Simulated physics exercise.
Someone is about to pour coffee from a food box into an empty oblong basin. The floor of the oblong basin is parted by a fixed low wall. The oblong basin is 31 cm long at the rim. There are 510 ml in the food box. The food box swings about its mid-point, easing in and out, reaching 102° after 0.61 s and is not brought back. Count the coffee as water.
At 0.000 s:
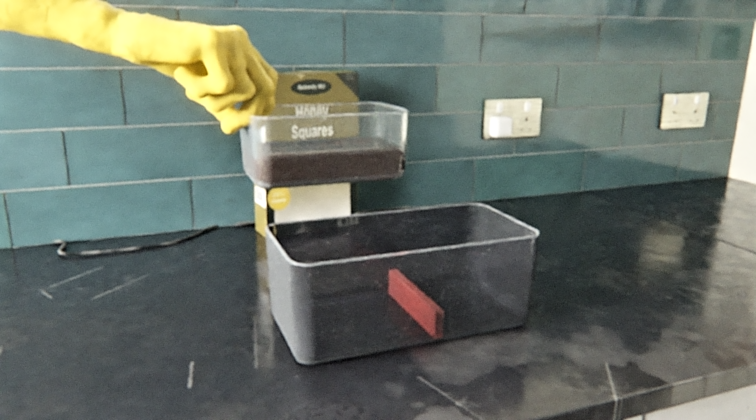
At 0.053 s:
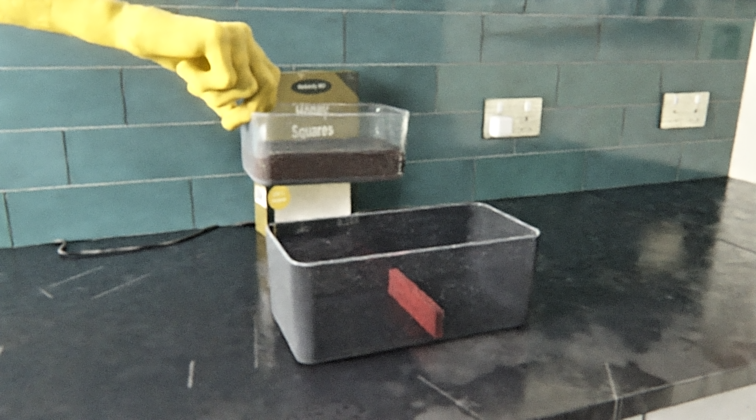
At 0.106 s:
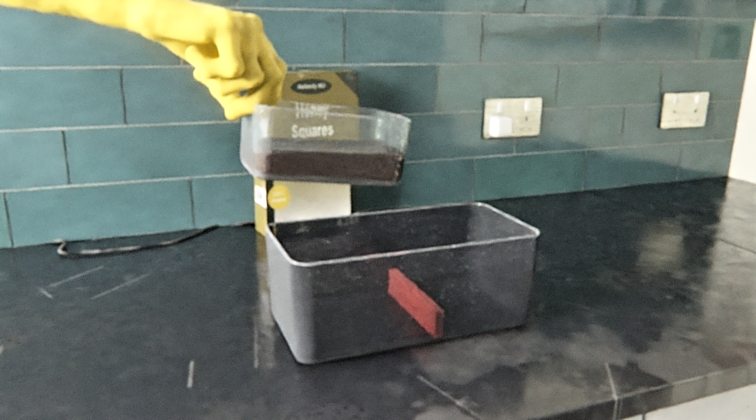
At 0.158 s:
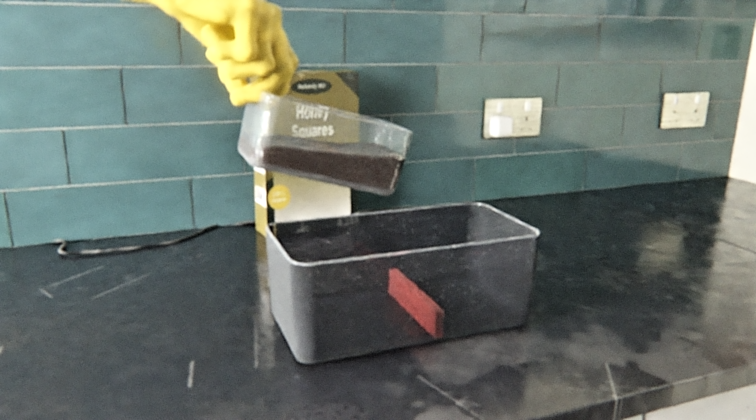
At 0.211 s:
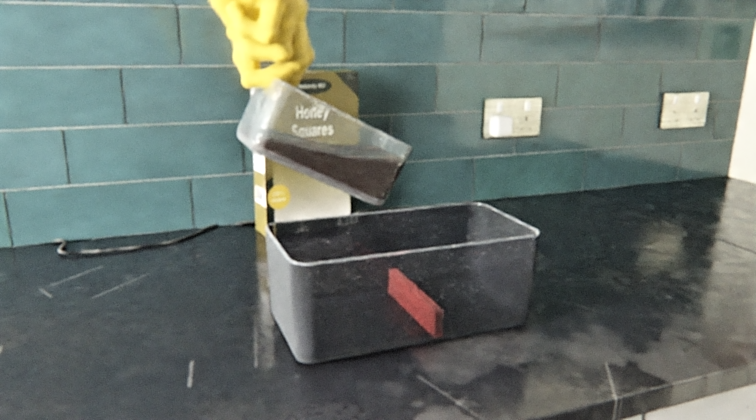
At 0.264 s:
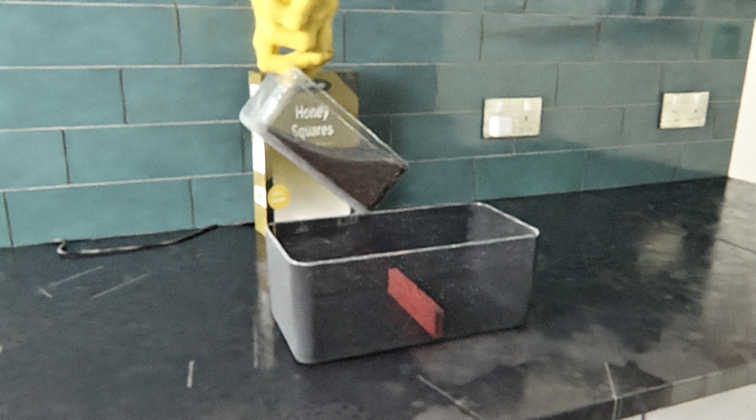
A hand in a yellow rubber glove reaches in from the upper left over a dark, marbled worktop, seen from the front and slightly above against teal wall tiles with white sockets. It holds a clear food box of dark brown contents above a transparent oblong basin with a red strip, before a "Honey Squares" carton. The glove moves rightwards and up, steadily tilting the box down to the right, while the camera stays still.
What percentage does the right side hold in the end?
The far part has some 42 per cent.
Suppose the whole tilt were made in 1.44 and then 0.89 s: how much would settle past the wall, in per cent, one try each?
In turn about 50 and 50 per cent.
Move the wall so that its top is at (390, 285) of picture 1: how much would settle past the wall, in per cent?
Then about 70 per cent.
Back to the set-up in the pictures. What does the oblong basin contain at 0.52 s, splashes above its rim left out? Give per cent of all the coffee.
Some 62 per cent.
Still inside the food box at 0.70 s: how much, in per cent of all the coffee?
Near 4 in a hundred.
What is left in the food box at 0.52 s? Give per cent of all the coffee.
Some 14 per cent.
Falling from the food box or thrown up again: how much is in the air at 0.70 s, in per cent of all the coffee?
Some 6 per cent.
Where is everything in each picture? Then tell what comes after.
Tilt 0°; pouring edge (395, 109); surface from (249, 150) to (390, 142); the oblong basin's rim runs from (278, 245) to (510, 219); the wall's top is at (414, 290), in the first frame.
Tilt 2°; pouring edge (396, 111); surface from (249, 148) to (390, 142), in the second frame.
Tilt 7°; pouring edge (398, 118); surface from (248, 144) to (390, 145), in the third frame.
Tilt 16°; pouring edge (399, 129); surface from (247, 140) to (389, 148), in the fourth frame.
Tilt 27°; pouring edge (399, 145); surface from (244, 132) to (390, 150), in the fifth frame.
Tilt 40°; pouring edge (395, 162); surface from (247, 122) to (394, 154), in the sixth frame.
Then, 0.52 s in, the tilt is 96° and 14 per cent is still to pour, 27 is left of the wall and 35 right of it.
Then, 0.70 s in, the tilt is 102° and 4 per cent is still to pour, 49 is left of the wall and 42 right of it.
Then, 0.90 s in, the tilt is 102° and 0 per cent is still to pour, 54 is left of the wall and 41 right of it.
Then, 1.11 s in, the tilt is 102° and 0 per cent is still to pour, 56 is left of the wall and 42 right of it.
Finally, 56 per cent lies left of the wall, 42 right of it and 2 outside.
